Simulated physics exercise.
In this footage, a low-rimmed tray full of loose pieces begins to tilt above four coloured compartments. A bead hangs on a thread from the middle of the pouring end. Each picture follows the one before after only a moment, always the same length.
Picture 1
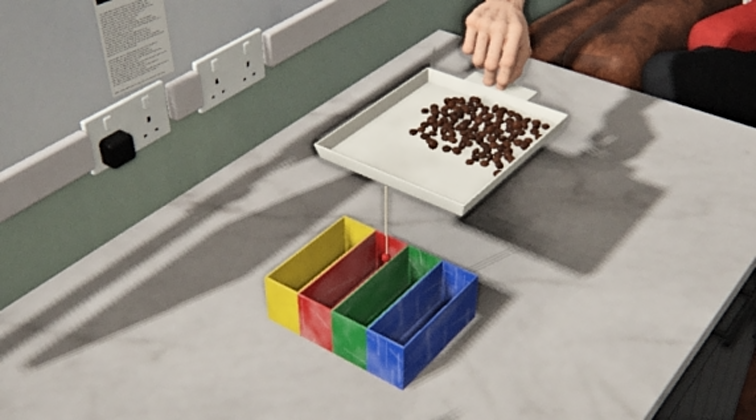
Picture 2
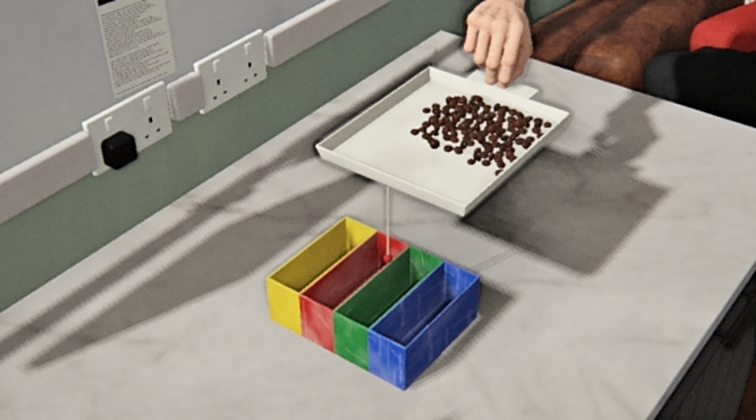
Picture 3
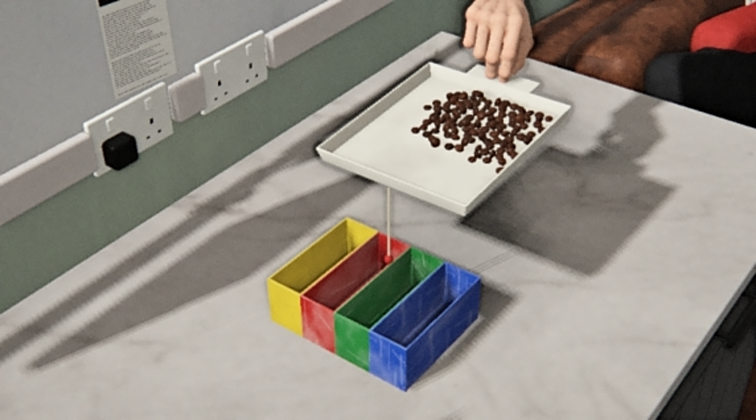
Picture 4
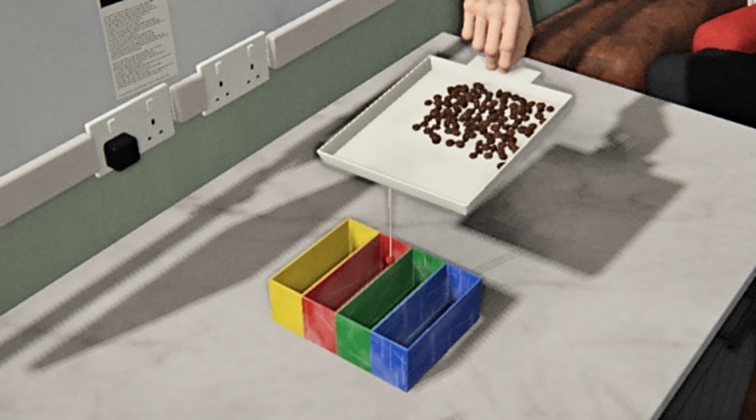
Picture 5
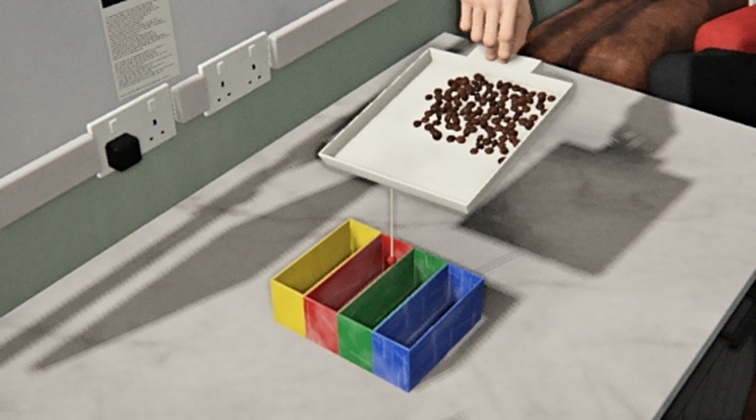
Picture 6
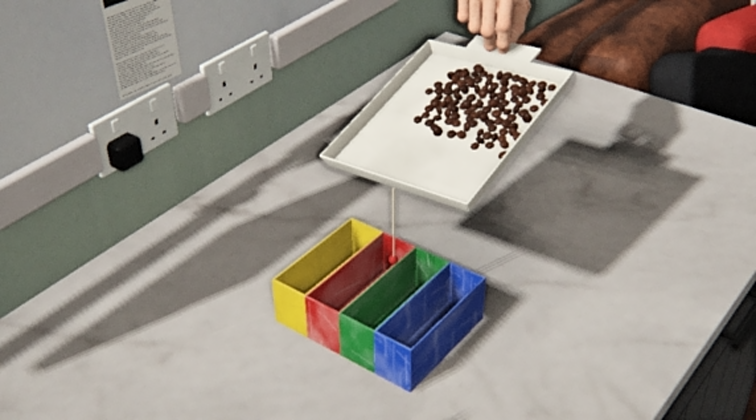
A hand slowly tilts a white tray of brown pieces above four coloured compartments.
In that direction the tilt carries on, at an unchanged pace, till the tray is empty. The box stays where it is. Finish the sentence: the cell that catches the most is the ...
... Yellow cell.
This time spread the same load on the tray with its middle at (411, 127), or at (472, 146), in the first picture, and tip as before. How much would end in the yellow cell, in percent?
The first start gives 70 percent and the second 50 percent.
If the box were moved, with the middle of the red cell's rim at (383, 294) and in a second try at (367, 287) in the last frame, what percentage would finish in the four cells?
First try: Around 40 percent; second try: Around 60 percent.
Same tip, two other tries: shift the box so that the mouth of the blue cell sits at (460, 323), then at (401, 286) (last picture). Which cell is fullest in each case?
Try one: Yellow; try two: The cell in red.
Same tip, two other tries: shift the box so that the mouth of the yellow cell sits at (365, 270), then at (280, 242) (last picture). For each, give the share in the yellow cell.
The first position comes out at 30 per cent, the other at 0 per cent.
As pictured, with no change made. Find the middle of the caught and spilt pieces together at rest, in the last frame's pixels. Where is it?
About pixel (328, 299).
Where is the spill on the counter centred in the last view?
The middle is around (213, 324).
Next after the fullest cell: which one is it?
I'd say red takes second place.
Just after the last frame, tray tipped steeply; almost all on the tray; about a tenth falling or outside the box.
A moment on, tray tipped right over; roughly a third on the tray; roughly a quarter in the yellow cell; about a tenth in the red cell; just a few in the green cell; roughly a quarter falling or outside the box.
Further on, tray tipped past a quarter turn; roughly half in the yellow cell; roughly a quarter in the red cell; about a tenth in the green cell; roughly a quarter falling or outside the box.
When it is over, tray tipped past a quarter turn; roughly half in the yellow cell; roughly a quarter in the red cell; about a tenth in the green cell; not one in the blue cell; roughly a quarter outside the box.
